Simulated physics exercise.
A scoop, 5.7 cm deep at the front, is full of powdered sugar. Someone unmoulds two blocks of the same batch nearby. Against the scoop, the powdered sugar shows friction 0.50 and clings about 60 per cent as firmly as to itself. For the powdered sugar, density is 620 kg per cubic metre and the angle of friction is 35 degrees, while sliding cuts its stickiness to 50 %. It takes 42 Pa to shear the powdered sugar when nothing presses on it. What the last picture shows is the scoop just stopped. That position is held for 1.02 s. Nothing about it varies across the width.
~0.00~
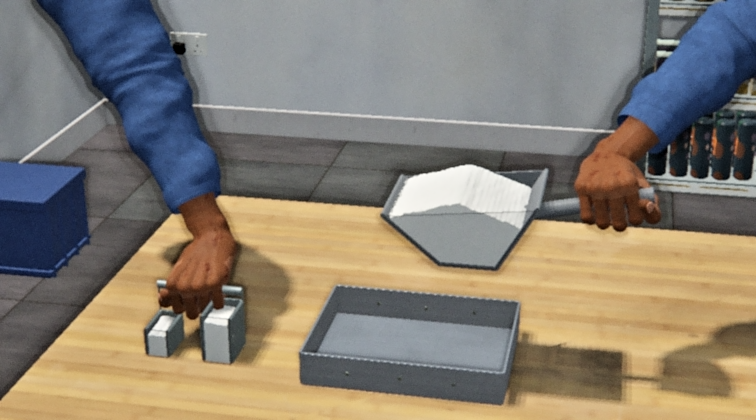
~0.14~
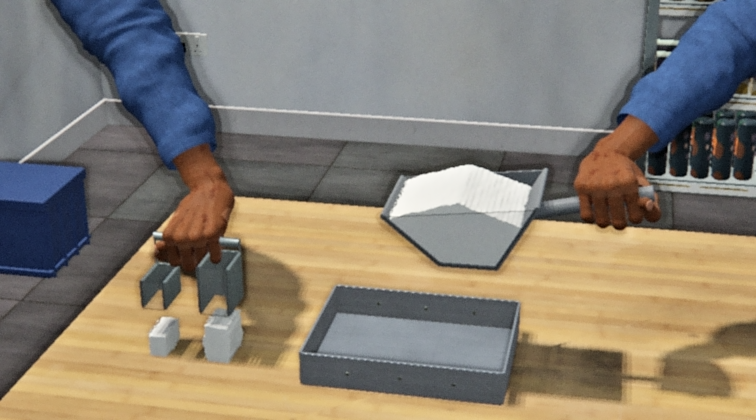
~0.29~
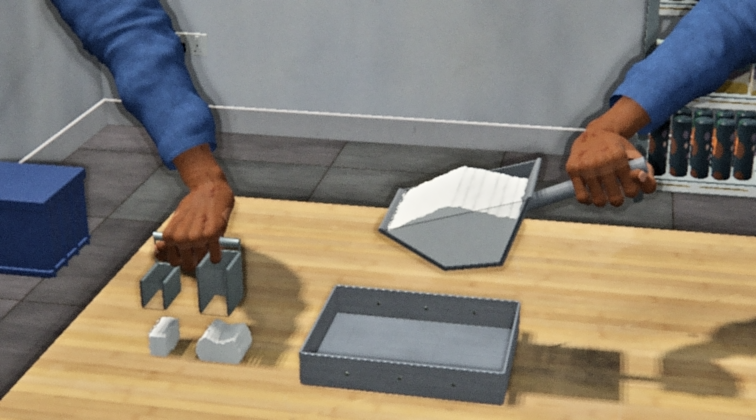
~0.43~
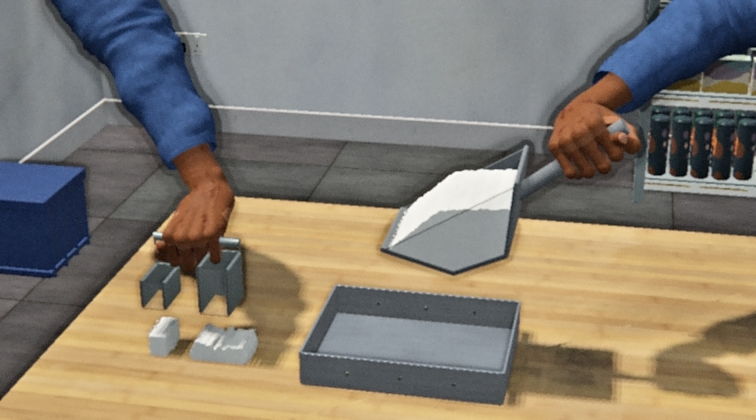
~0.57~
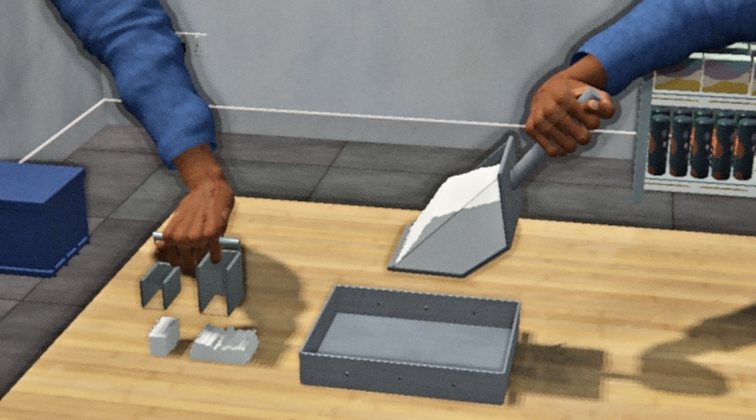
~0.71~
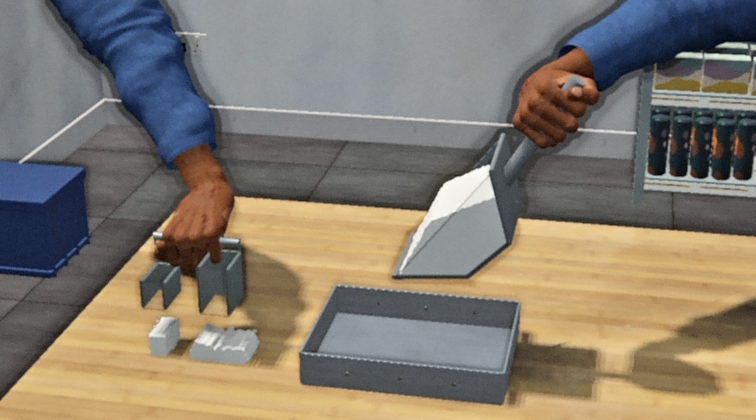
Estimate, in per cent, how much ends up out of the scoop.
I would say close to 0 percent ends outside.
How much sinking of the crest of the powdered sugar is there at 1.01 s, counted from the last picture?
By my estimate, near 0.0 cm.
After 0.85 s, the scoop is at 45 degrees and 0 % has left it.
After 1.01 s, the scoop is at 45 degrees and 0 % has left it.
After 1.17 s, the scoop is at 45 degrees and 0 % has left it.
After 1.33 s, the scoop is at 45 degrees and 0 % has left it.
After 1.43 s, the scoop is at 45 degrees and 0 % has left it.
